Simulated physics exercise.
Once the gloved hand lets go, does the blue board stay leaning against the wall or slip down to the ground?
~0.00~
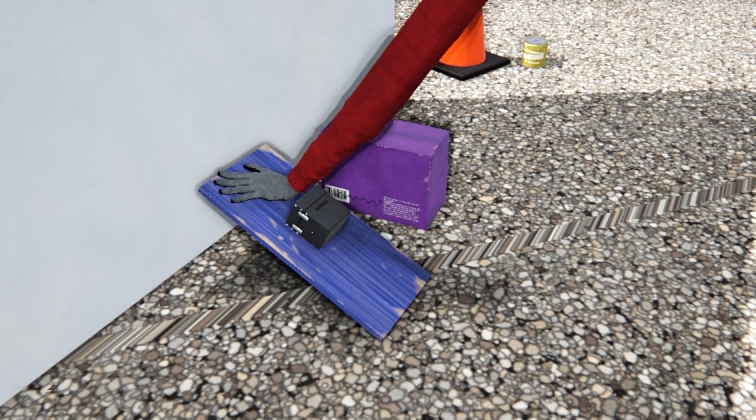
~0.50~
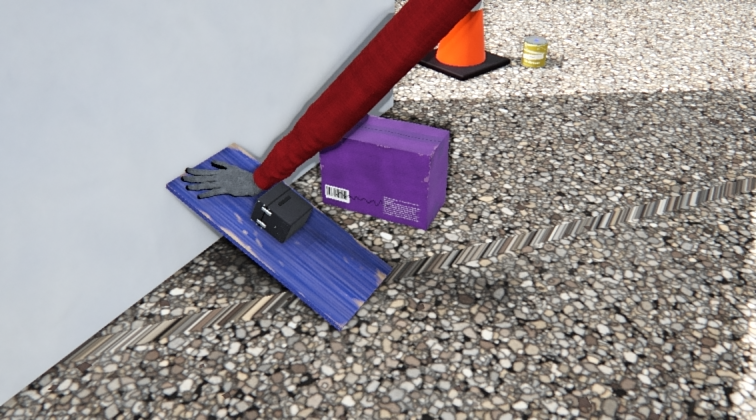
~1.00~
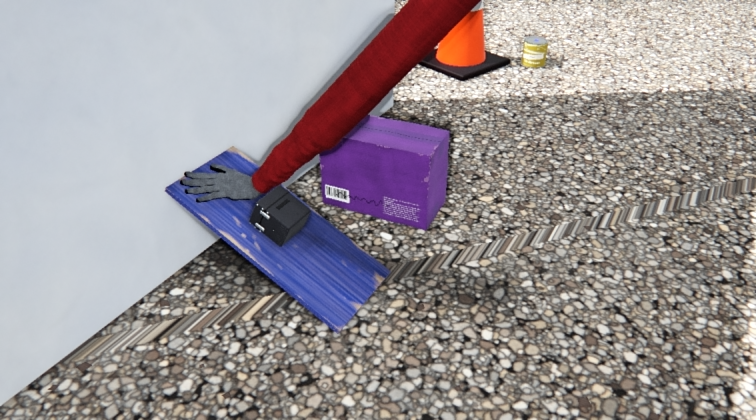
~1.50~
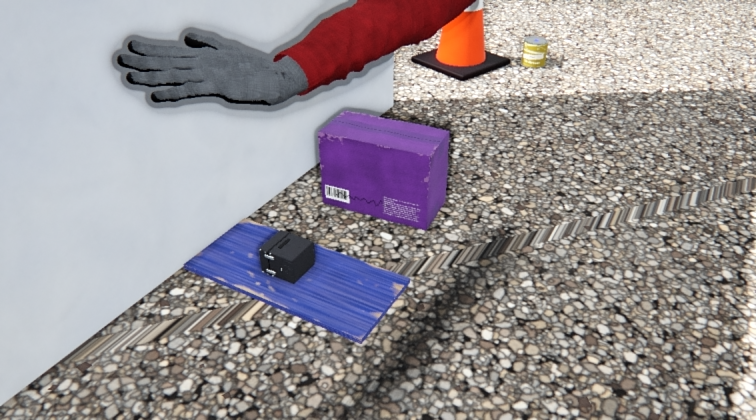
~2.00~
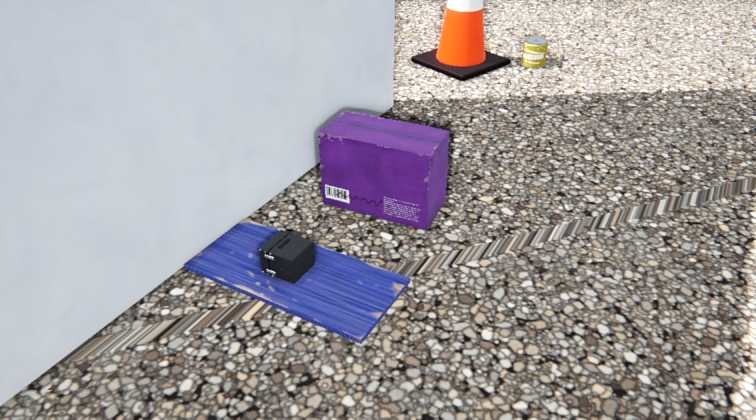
The blue board slips down and ends up lying flat on the pebbly ground, with the black block still on it.
